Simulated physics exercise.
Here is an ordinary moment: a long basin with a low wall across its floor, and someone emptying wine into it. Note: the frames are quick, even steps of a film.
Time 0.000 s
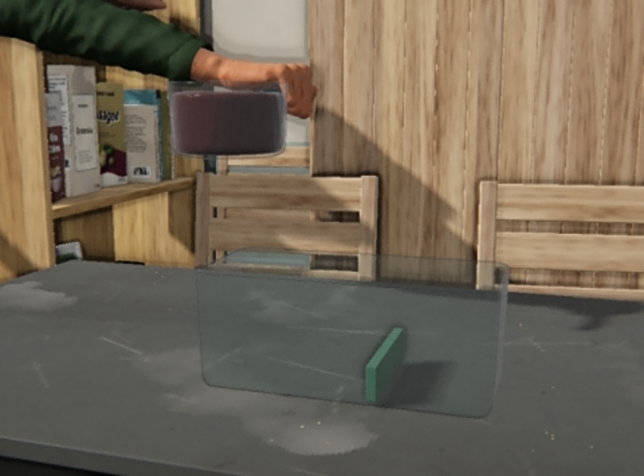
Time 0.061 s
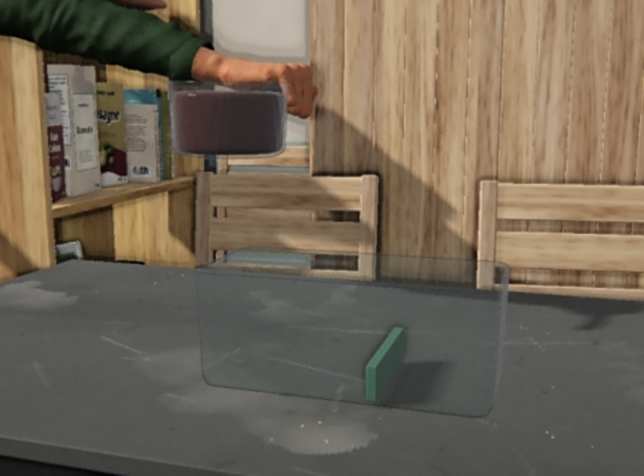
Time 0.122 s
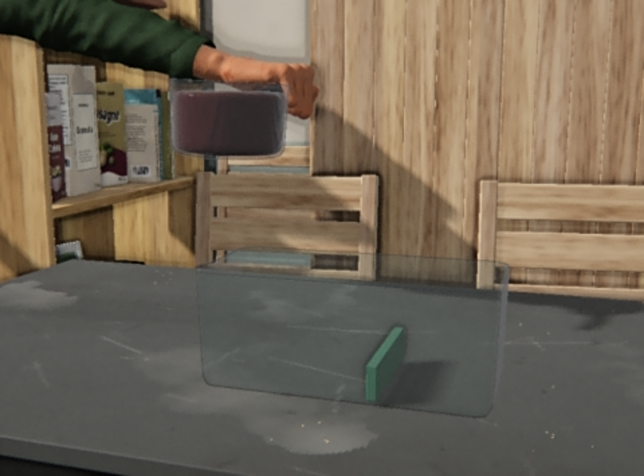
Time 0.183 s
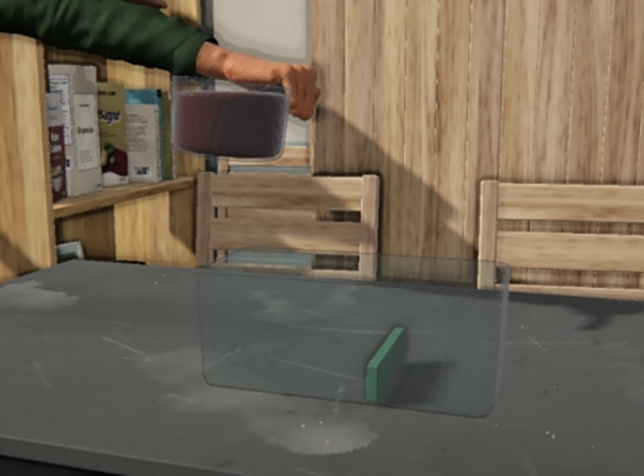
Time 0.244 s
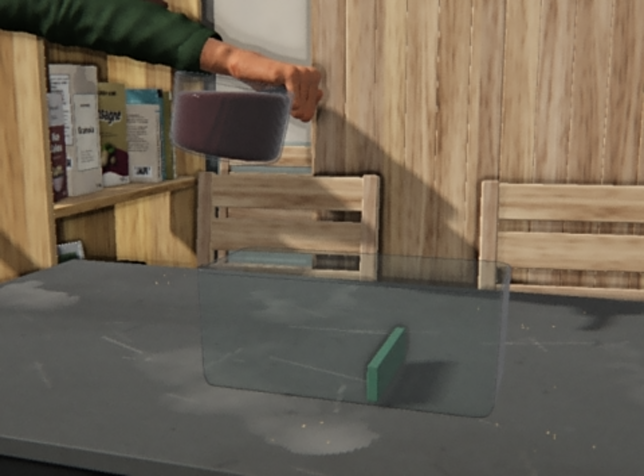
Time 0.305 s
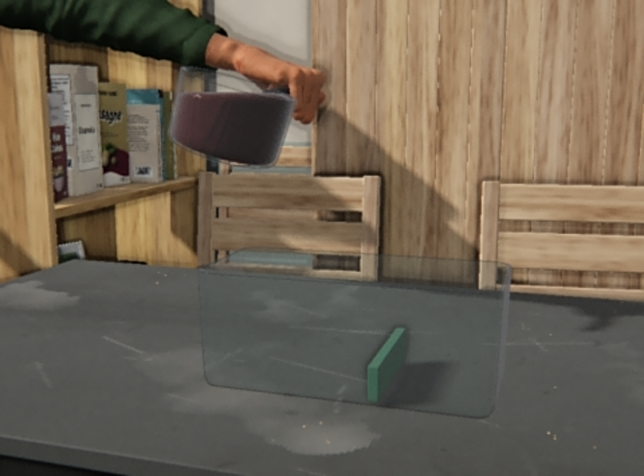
In a room with a plank wall, a bookshelf at left and two wooden chairs, a dark grey table is seen from slightly above. A long clear basin with a low green wall across its floor sits on it, while a hand in a dark green sleeve holds a clear container of dark purplish wine above, to the left. The hand tilts the container gradually to the right, slowly at first, while the camera stays still.
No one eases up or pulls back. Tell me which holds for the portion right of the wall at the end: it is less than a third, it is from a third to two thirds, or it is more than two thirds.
I expect the share right of the wall to be below a third.
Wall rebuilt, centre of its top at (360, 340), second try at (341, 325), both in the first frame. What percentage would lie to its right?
In order, near 45 and 65 in a hundred.
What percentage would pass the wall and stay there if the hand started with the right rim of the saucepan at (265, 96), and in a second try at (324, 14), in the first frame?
First place gives some 10 %, second place some 65 %.
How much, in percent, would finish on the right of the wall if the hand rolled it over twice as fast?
About 15 per cent.
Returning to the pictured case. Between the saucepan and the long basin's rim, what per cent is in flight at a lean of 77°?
Estimate: 35 per cent, roughly.
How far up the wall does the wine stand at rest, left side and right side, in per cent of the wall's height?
70 per cent left, 10 per cent right.
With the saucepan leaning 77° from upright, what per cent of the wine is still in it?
My estimate is close to 45 percent remaining.
A moment on, the saucepan is tipped on its side and 46 per cent is still to pour, 19 is left of the wall and 0 right of it.
Next, the saucepan is tipped right over and 5 per cent is still to pour, 80 is left of the wall and 5 right of it.
Then the saucepan is tipped right over and 0 per cent is still to pour, 91 is left of the wall and 8 right of it.
Later the saucepan is tipped right over and 0 per cent is still to pour, 90 is left of the wall and 9 right of it.
At rest 90 per cent lies left of the wall, 9 right of it and 1 outside.
